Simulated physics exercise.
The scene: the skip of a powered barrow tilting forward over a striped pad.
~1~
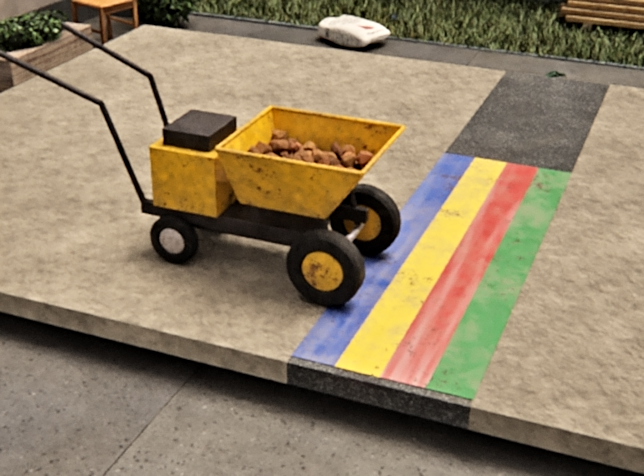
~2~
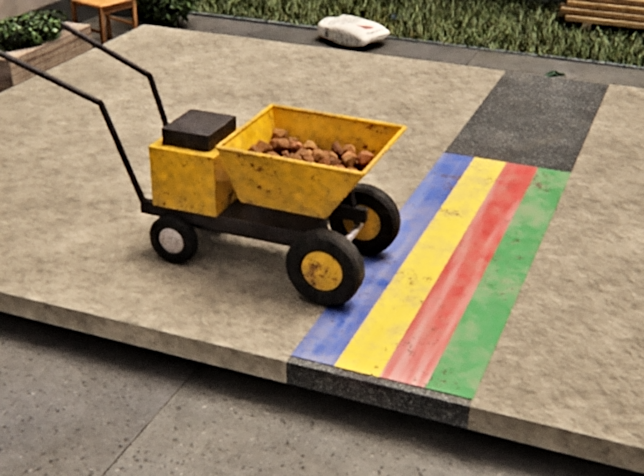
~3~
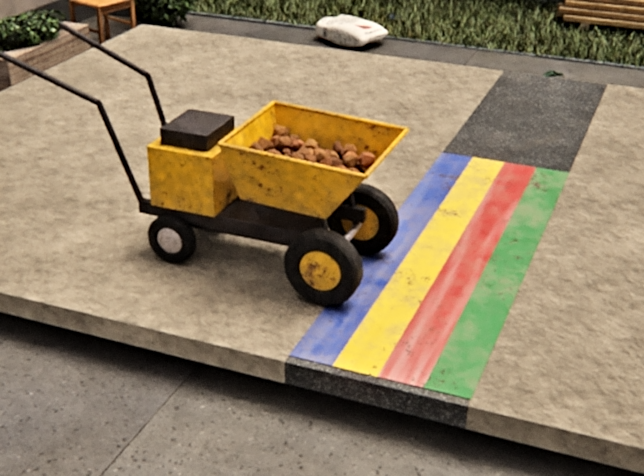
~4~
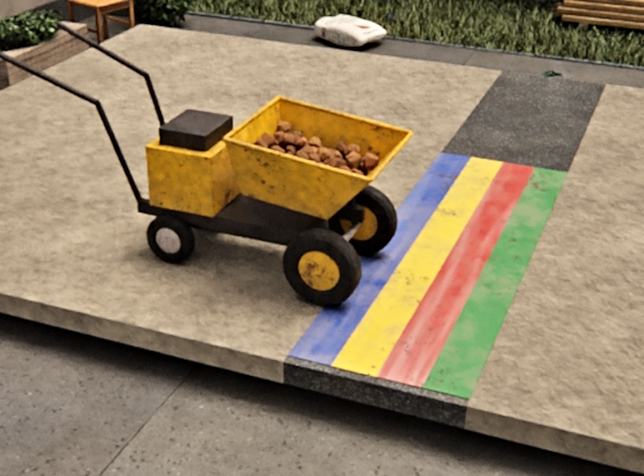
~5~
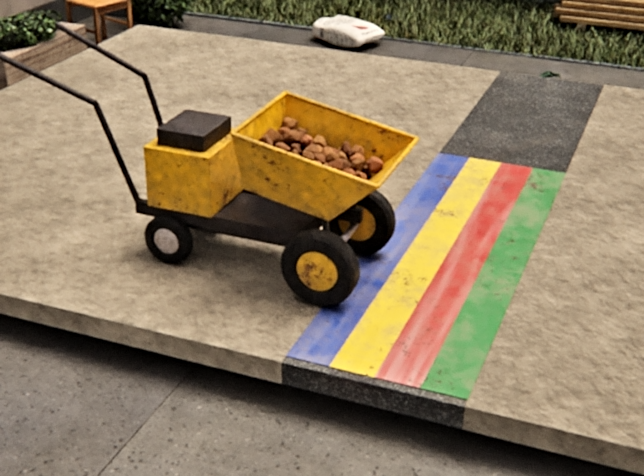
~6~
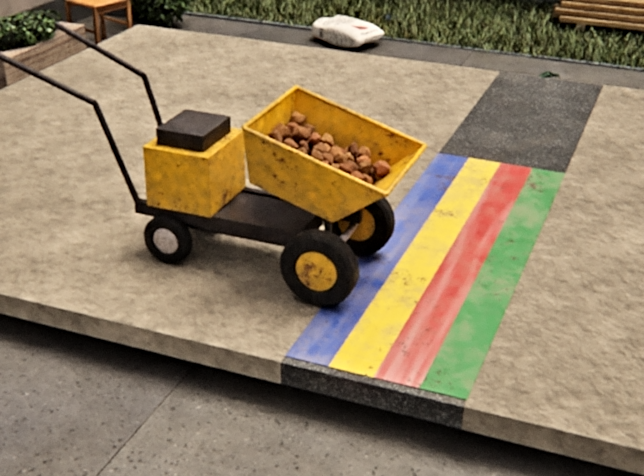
The yellow skip of a small black-wheeled barrow, heaped with brown clods, sits level at first on a raised tan slab, seen from slightly above with grass behind. To its right, blue, yellow, red and green stripes cross the slab beside a dark speckled patch. The skip tilts slowly forward to the right, its back edge lifting and front lip lowering, while the barrow stays almost still.
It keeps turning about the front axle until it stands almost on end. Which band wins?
The green one gets the largest share.
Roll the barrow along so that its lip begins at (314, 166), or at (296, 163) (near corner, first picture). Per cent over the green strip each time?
Roughly 10 per cent, and 10 per cent.
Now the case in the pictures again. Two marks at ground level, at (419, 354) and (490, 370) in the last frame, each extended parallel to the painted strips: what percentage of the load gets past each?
In turn 70 and 20 in a hundred.
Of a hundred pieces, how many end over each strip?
About: Blue strip 0, yellow strip 0, red strip 10, green strip 40 per cent.
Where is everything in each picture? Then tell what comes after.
The first picture shows lip of the skip at (362, 174), level; top of the load at (302, 158), clay clods; blue strip at (336, 329); yellow strip at (378, 339); red strip at (421, 348); green strip at (466, 359).
The second picture shows lip of the skip at (363, 175), level; top of the load at (302, 157).
The third picture shows lip of the skip at (365, 177), tipped barely; top of the load at (284, 162).
The fourth picture shows lip of the skip at (371, 181), tipped a little; top of the load at (291, 153).
The fifth picture shows lip of the skip at (377, 187), tipped a little; top of the load at (281, 150).
The sixth picture shows lip of the skip at (386, 195), tipped clearly; top of the load at (289, 146); blue strip at (329, 329); yellow strip at (372, 339); red strip at (415, 349); green strip at (460, 359).
Soon, skip tipped steeply; all in the skip.
A while on, skip tipped right over; most in the skip; a small part over the red strip; a small part over the green strip; a stray few off the paint.
Towards the end, skip tipped right over; about a quarter in the skip; a small part over the red strip; about half over the green strip; about a quarter off the paint.
Finally, skip tipped right over; about a quarter in the skip; none over the blue strip; none over the yellow strip; a small part over the red strip; about half over the green strip; about a quarter off the paint.
